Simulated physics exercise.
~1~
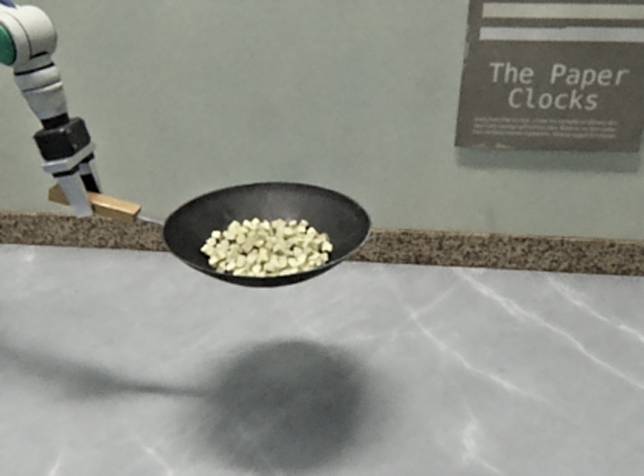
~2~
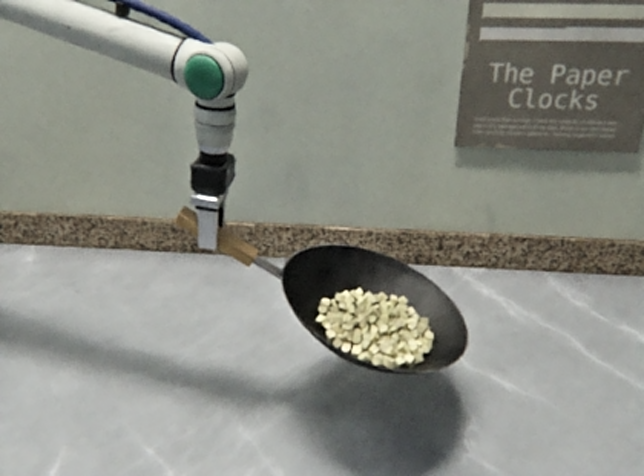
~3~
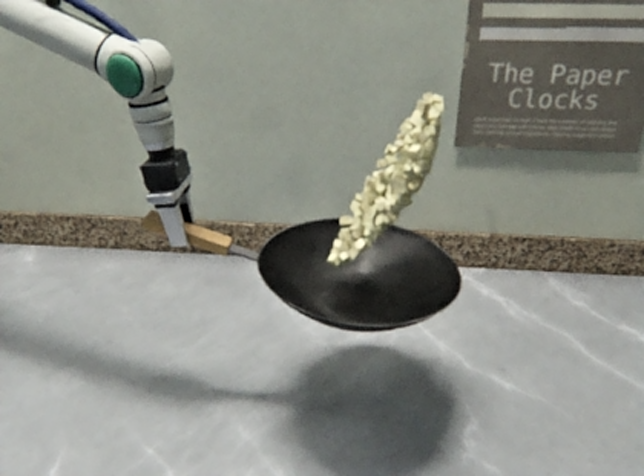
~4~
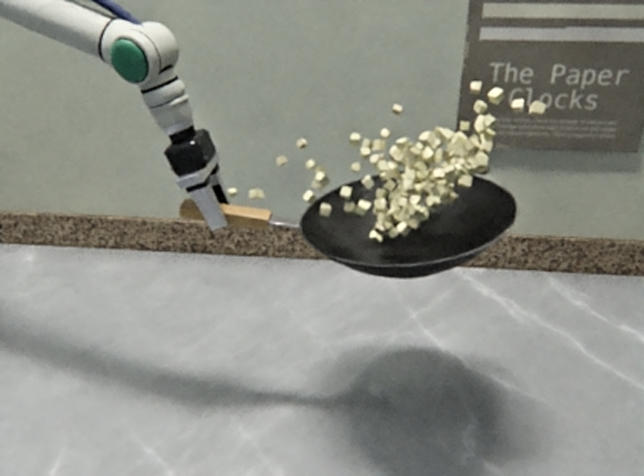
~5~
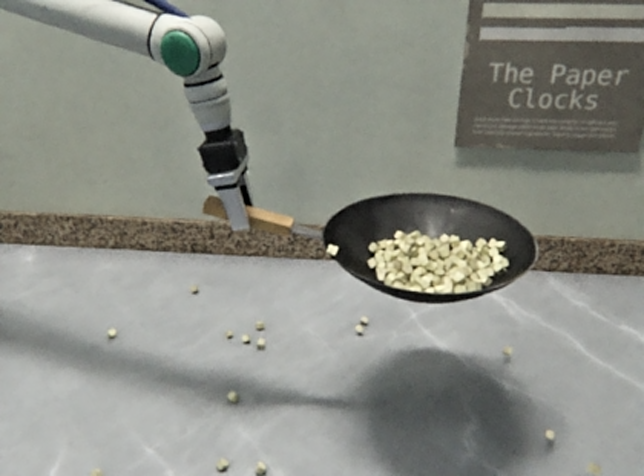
Robot arm tossing pale vegetable dice high from a black wok, catching most again while some scatter across the grey marbled surface.
